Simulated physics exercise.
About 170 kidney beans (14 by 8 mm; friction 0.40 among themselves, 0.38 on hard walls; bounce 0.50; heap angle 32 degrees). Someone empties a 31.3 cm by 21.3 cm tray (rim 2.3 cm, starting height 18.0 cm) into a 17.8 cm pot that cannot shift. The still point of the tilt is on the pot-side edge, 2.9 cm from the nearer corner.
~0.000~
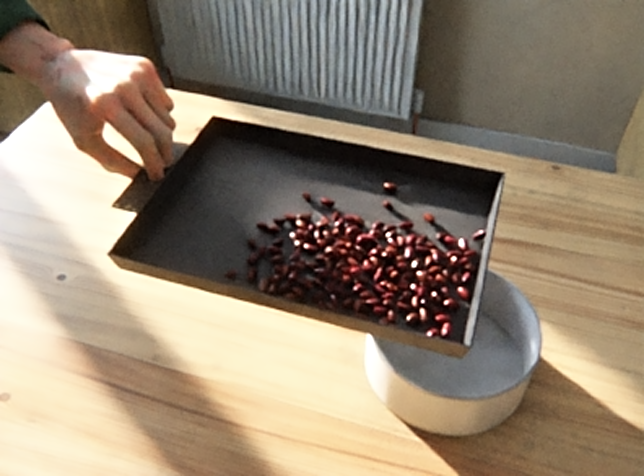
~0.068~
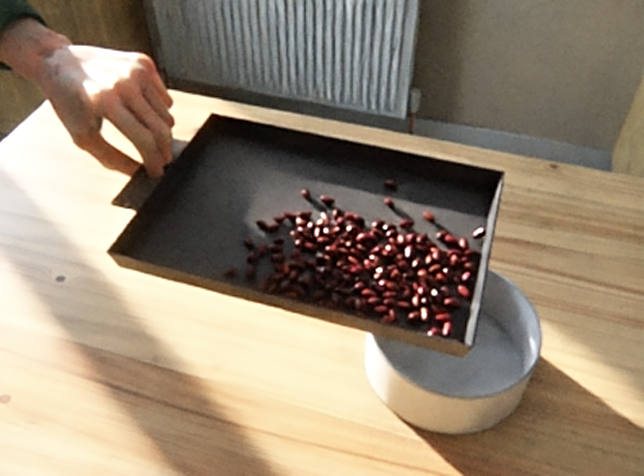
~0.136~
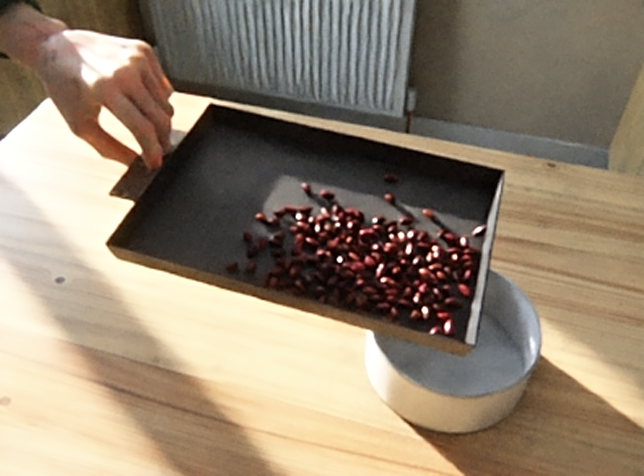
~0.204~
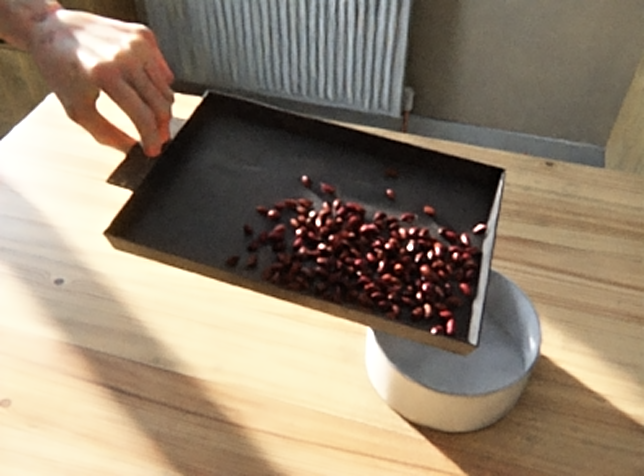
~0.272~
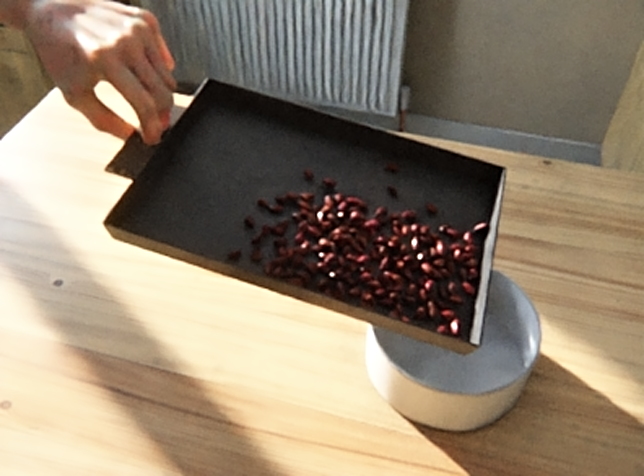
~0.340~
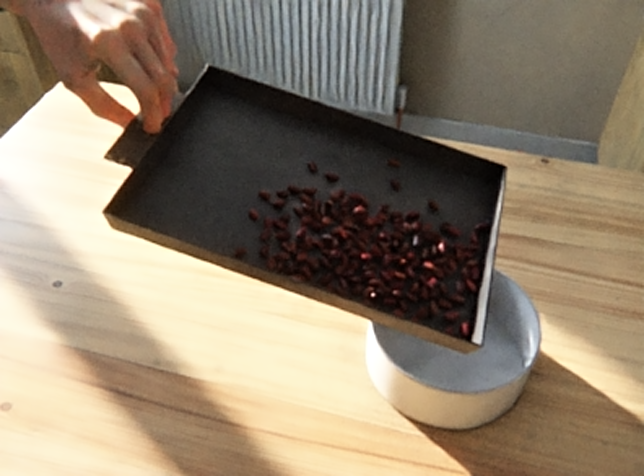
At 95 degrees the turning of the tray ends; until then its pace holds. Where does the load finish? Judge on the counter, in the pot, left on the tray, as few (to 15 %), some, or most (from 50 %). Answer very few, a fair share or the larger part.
On the counter: The larger part; in the pot: A fair share; left on the tray: Very few.
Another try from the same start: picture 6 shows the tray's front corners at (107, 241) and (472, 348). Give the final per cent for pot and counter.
Pot 0, counter 100.
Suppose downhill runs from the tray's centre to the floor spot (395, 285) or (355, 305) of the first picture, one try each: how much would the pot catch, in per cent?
About 0 and 0 per cent.
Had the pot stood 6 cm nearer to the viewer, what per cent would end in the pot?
It would be near 75 per cent.
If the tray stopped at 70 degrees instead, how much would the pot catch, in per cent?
Then about 10 per cent.
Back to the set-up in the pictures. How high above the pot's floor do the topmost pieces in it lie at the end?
Some 1.0 cm.
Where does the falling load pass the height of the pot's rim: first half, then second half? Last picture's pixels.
First near (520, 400), later near (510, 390).
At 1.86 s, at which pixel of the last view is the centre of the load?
Near (500, 298).
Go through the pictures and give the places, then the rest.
In the first picture, tray tilt 0 degrees, front corners at (114, 251) and (466, 341); middle of the pieces at (369, 268); pot at (454, 323).
In the second picture, tray tilt 1 degrees, front corners at (114, 249) and (467, 340); middle of the pieces at (369, 266).
In the third picture, tray tilt 3 degrees, front corners at (112, 241) and (470, 340), lowest corner right front; middle of the pieces at (371, 263).
In the fourth picture, tray tilt 6 degrees, front corners at (111, 231) and (472, 340), lowest corner right front; middle of the pieces at (372, 260).
In the fifth picture, tray tilt 9 degrees, front corners at (110, 220) and (475, 340), lowest corner right front; middle of the pieces at (374, 256).
In the sixth picture, tray tilt 12 degrees, front corners at (110, 210) and (477, 340), lowest corner right front; middle of the pieces at (376, 252); pot at (454, 318). The tray's pace is about 40 degrees a second.
After 1.25 s, tilt 50 degrees; the tray holds 100 %, the pot 0 %.
After 1.86 s, tilt 76 degrees; the tray holds 75 %, the pot 5 %.
After 2.51 s, tilt 95 degrees; the tray holds 10 %, the pot 25 %.
In the end, at 4.0 s, counter 70 %, pot 30 %, tray 0 %.
